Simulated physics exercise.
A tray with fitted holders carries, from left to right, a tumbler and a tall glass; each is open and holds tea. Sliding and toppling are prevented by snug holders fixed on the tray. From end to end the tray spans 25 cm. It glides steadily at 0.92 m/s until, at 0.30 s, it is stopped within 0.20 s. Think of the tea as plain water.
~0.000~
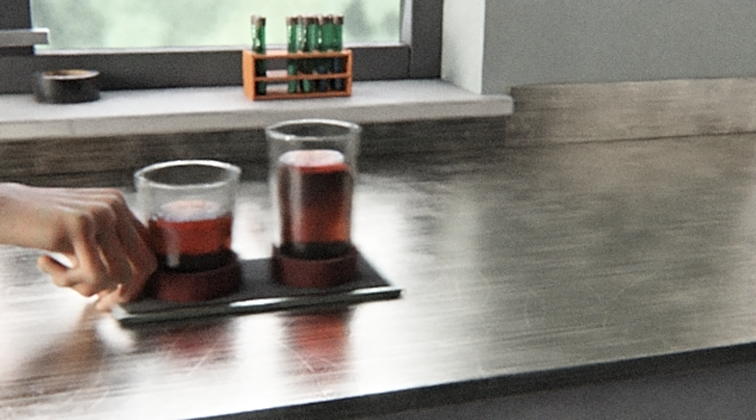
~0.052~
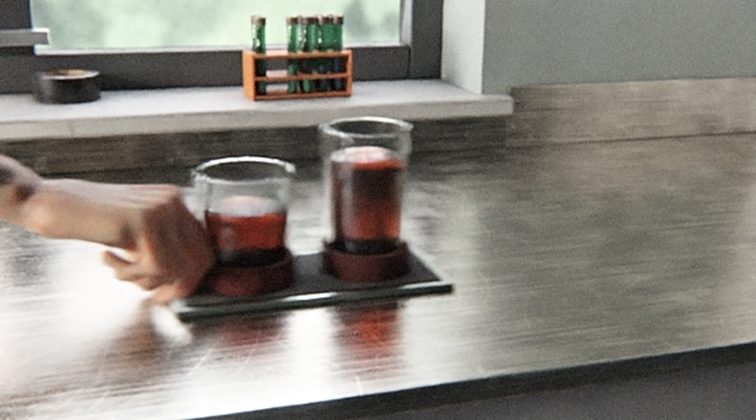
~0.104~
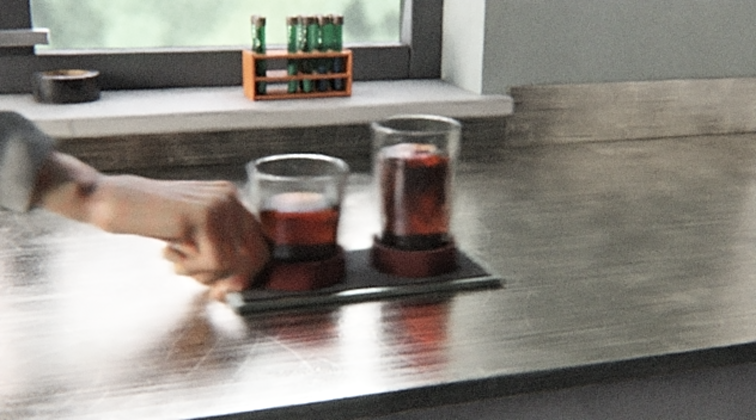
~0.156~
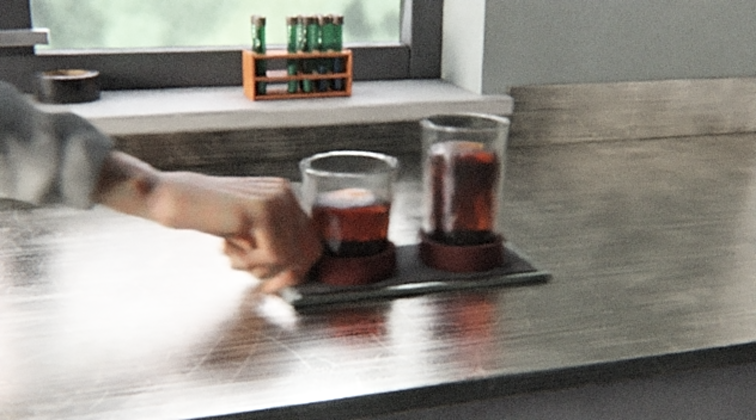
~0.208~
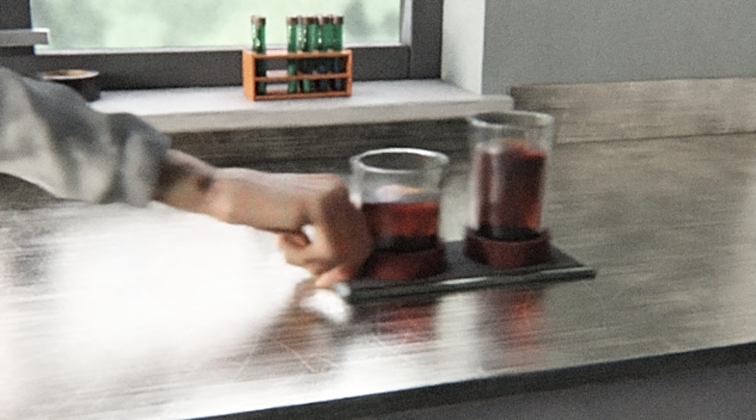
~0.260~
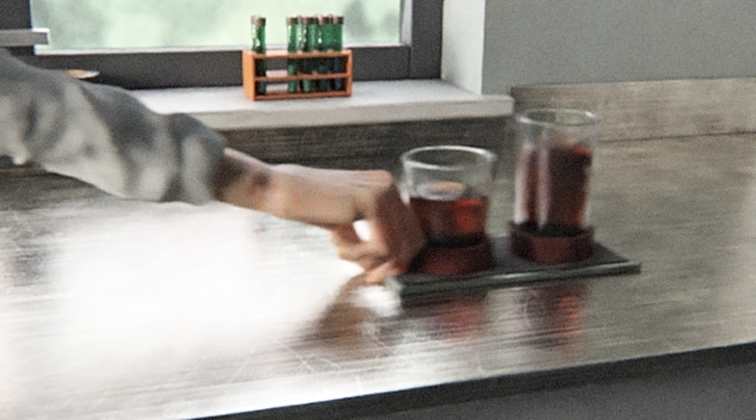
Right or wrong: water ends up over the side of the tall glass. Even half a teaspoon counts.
Right.
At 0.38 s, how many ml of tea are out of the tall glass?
Around 0 ml by then.
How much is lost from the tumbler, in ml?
The volume comes to about 2 ml.
Then, 0.38 s in, the tray moves at 0.59 m/s; losses from the left are 0, 0 ml.
Then, 0.50 s in, the tray moves at 0.00 m/s; losses from the left are 3, 5 ml.
Then, 0.62 s in, the tray moves at 0.00 m/s; losses from the left are 2, 5 ml.
Then, 0.75 s in, the tray moves at 0.00 m/s; losses from the left are 2, 5 ml.
Finally, losses from the left are 2, 5 ml.
